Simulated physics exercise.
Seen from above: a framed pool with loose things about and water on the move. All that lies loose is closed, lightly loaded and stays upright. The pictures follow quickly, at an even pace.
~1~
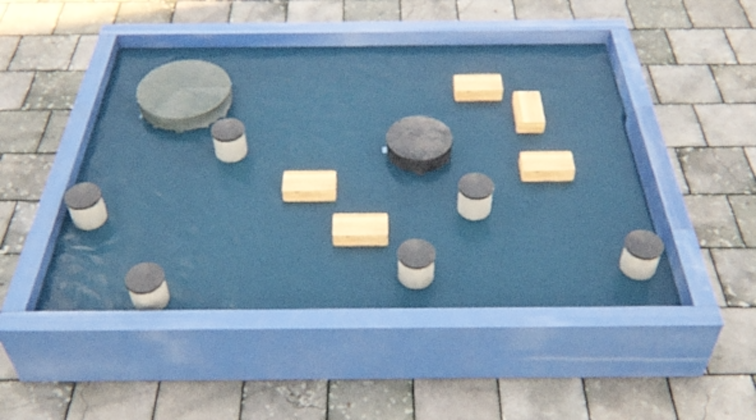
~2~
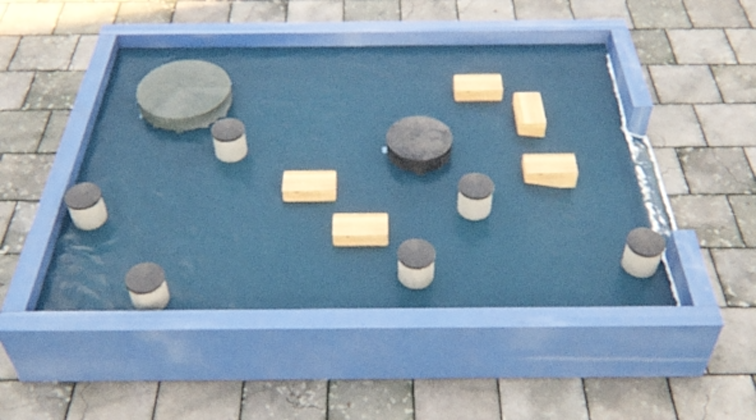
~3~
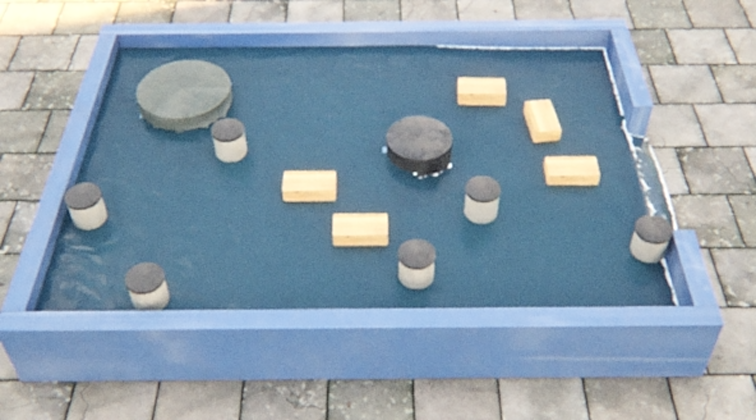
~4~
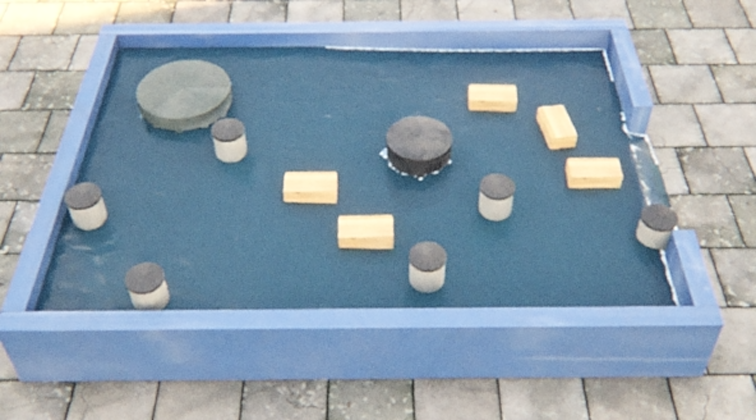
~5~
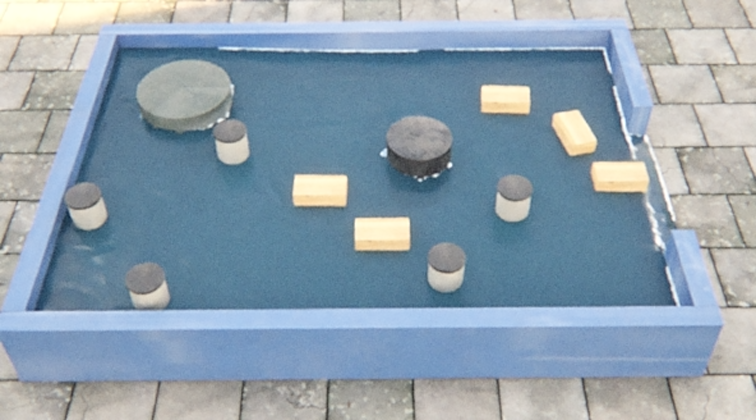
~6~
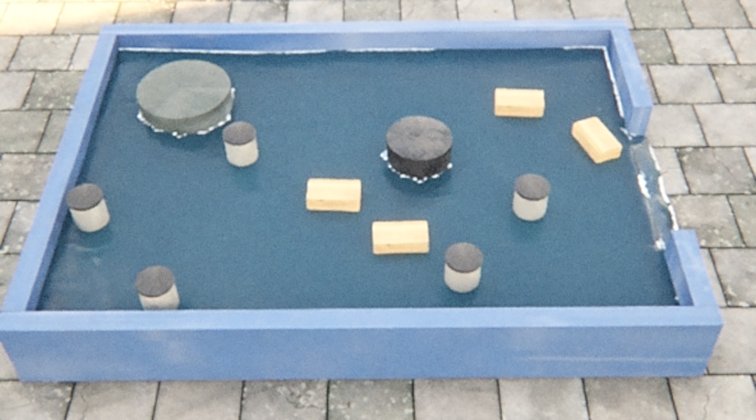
A blue-framed pool of dark water opened at a gap in its right side, and the floating wooden blocks and dark-topped pails drifted rightward, one pail and then one block passing out through it.
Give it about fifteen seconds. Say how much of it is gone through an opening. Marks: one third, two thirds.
That comes to two thirds or more.
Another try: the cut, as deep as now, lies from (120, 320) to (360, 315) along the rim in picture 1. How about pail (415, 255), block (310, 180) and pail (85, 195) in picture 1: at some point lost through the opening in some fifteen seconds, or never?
In that order: Washed out, through, yes.
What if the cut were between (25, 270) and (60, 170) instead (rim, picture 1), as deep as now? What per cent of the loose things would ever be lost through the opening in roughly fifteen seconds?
Some 50 per cent.
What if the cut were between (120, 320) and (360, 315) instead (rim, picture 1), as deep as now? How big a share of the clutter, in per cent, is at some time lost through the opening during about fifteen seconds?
Roughly 70 per cent.
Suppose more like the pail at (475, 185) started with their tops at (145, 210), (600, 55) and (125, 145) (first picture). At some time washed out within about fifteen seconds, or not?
In that order: No, yes, left behind.
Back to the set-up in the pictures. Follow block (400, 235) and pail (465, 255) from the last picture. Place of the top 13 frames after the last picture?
Near (573, 223) and (612, 230).
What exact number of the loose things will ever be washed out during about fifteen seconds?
It comes to 8.
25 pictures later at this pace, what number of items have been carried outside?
It comes to 7.
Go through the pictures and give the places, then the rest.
A block at (529, 107) floats; a pail at (476, 186), afloat; 0 of 11 have shifted, in the first picture.
A block at (530, 108) floats; a pail at (476, 186) floats; 0 of 11 have shifted, in the second picture.
A block at (543, 116), afloat, close to its start; a pail at (483, 188) floats, close to its start; 3 of 11 have shifted, in the third picture.
A block at (558, 122), afloat, close to its start; a pail at (498, 186), afloat, close to its start; 6 of 11 have shifted, in the fourth picture.
A block at (575, 127), afloat, a stride from its start; a pail at (515, 187), afloat, close to its start; 8 of 11 have shifted, in the fifth picture.
A block at (598, 135), afloat, a stride from its start; a pail at (533, 186) floats, a stride from its start; 9 of 11 have shifted, in the sixth picture.
A moment on, 3 of 11 are out; 8 afloat.
Next, 5 of 11 are out; 6 afloat.
Later, 7 of 11 are out; 4 afloat.
In the end, 8 of 11 are out; 3 afloat.
